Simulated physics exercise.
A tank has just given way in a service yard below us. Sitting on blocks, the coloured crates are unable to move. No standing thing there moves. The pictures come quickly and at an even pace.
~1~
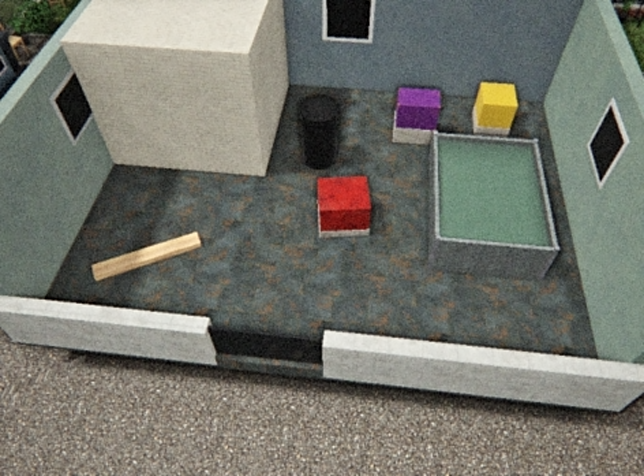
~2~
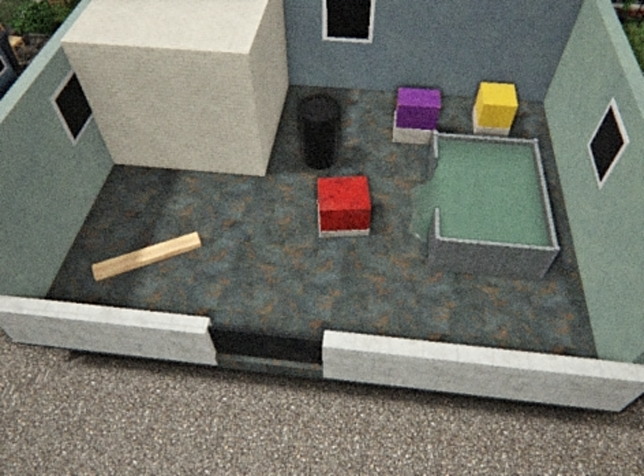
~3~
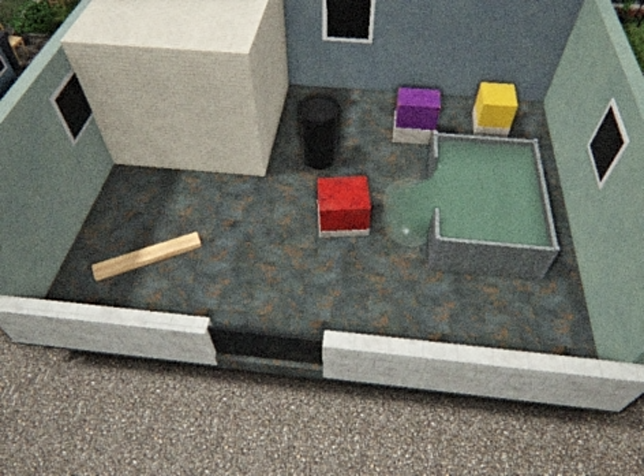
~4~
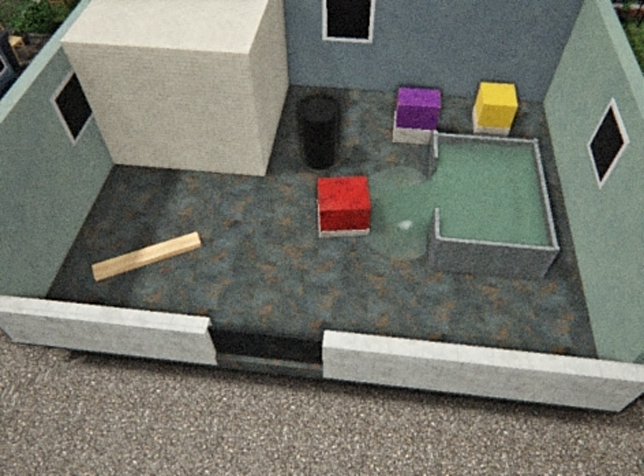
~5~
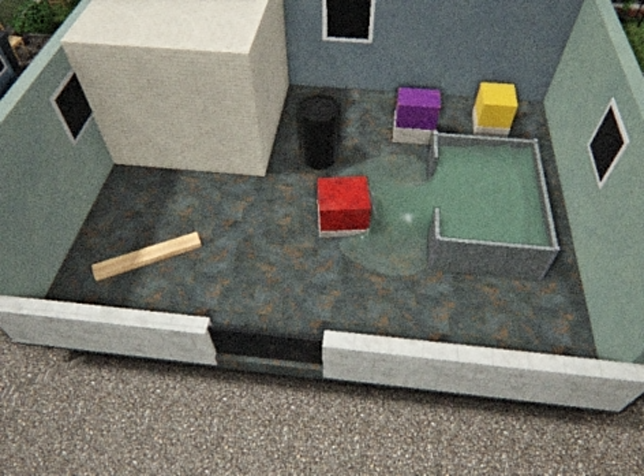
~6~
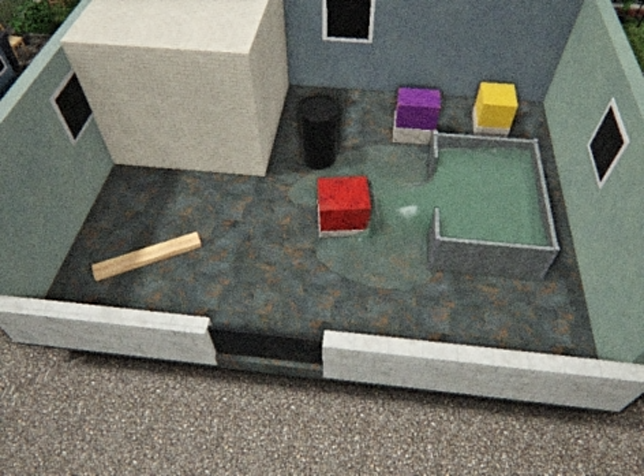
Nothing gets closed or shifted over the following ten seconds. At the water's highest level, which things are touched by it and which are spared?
Result: The purple crate has a tall enough plinth; the red crate has too short a plinth; the yellow crate has a tall enough plinth.
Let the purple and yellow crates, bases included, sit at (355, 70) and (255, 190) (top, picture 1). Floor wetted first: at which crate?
I would point to the red crate.
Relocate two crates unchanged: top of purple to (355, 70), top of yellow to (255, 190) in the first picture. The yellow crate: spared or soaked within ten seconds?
Result for yellow: Untouched.
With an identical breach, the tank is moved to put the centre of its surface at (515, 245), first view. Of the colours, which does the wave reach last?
Last of all, it's the yellow-painted one.
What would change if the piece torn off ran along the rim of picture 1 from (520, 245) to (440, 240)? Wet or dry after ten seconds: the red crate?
Outcome noted - red remains untouched.
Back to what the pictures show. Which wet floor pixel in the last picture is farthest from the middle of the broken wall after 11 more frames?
I'd say at around (114, 166).
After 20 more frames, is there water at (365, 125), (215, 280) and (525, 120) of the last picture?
Going through them in order, I'd call them drenched, drenched and clear.
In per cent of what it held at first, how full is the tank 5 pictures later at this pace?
I make it 64 per cent.
A moment on, water covers 25 % of the floor; the purple crate water round its plinth, the red crate water round its plinth, the yellow crate not reached.
Next, water covers 45 % of the floor; the purple crate water round its plinth, the red crate water round its plinth, the yellow crate not reached.
Then, water covers 70 % of the floor; the purple crate water round its plinth, the red crate water round its plinth, the yellow crate water round its plinth.
Later, water covers 85 % of the floor; the purple crate water round its plinth, the red crate water round its plinth, the yellow crate water round its plinth.
In the end, water covers 100 % of the floor; the purple crate stayed above the water, the red crate was topped, the yellow crate stayed above the water.
